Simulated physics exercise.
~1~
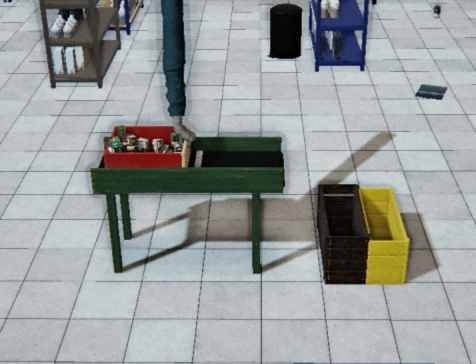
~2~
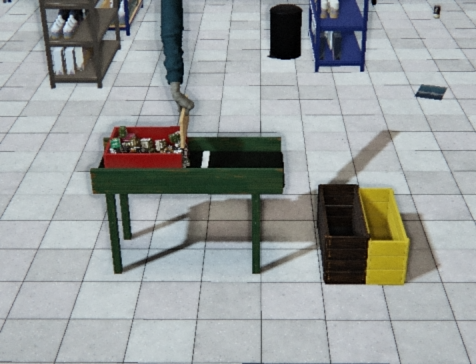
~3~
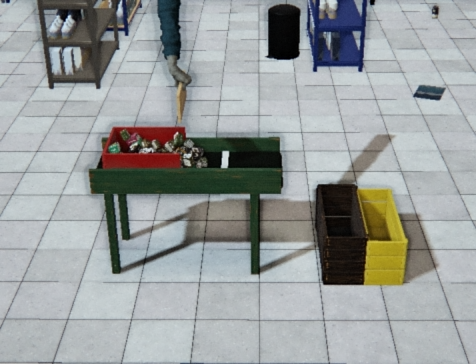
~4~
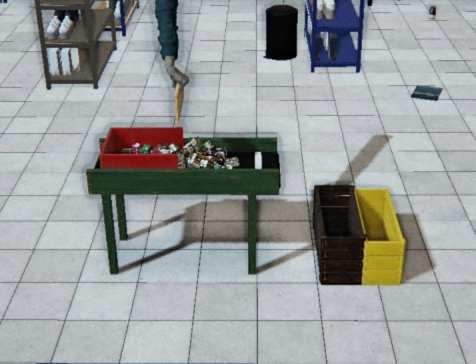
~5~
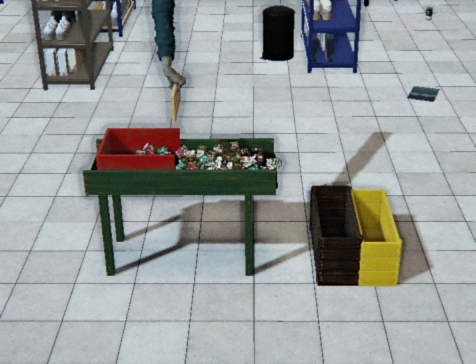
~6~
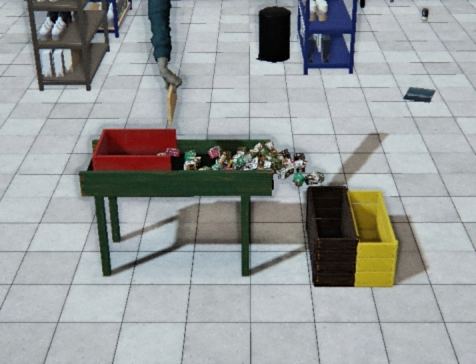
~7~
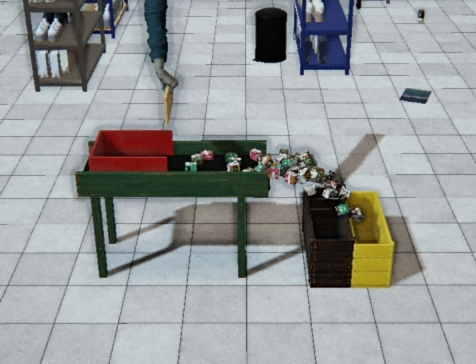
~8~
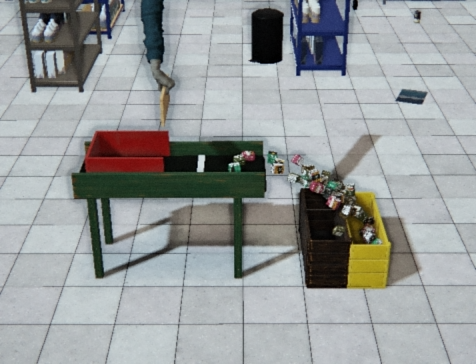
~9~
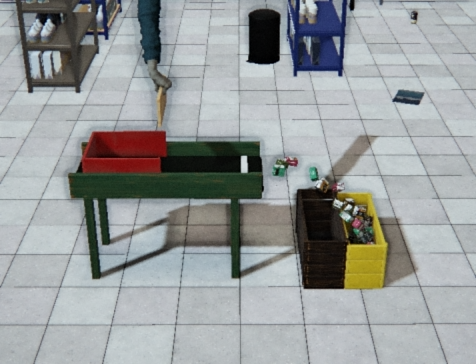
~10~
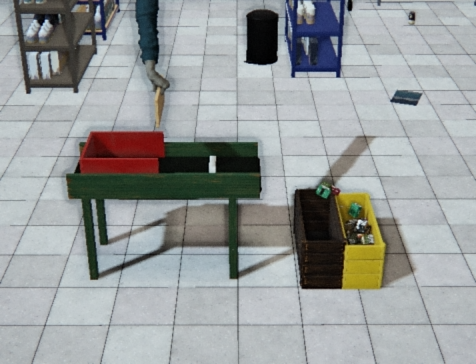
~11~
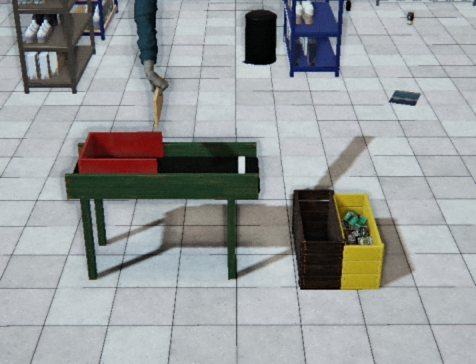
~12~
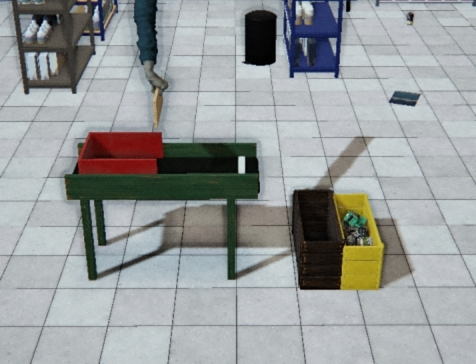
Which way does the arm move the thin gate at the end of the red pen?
The arm moves the gate upward, raising it clear of the belt so the cartons can pass out of the red pen.
Small cartons streaming from a red pen along a green-sided conveyor as an arm lifts the gate, nearly all landing in the yellow tote.
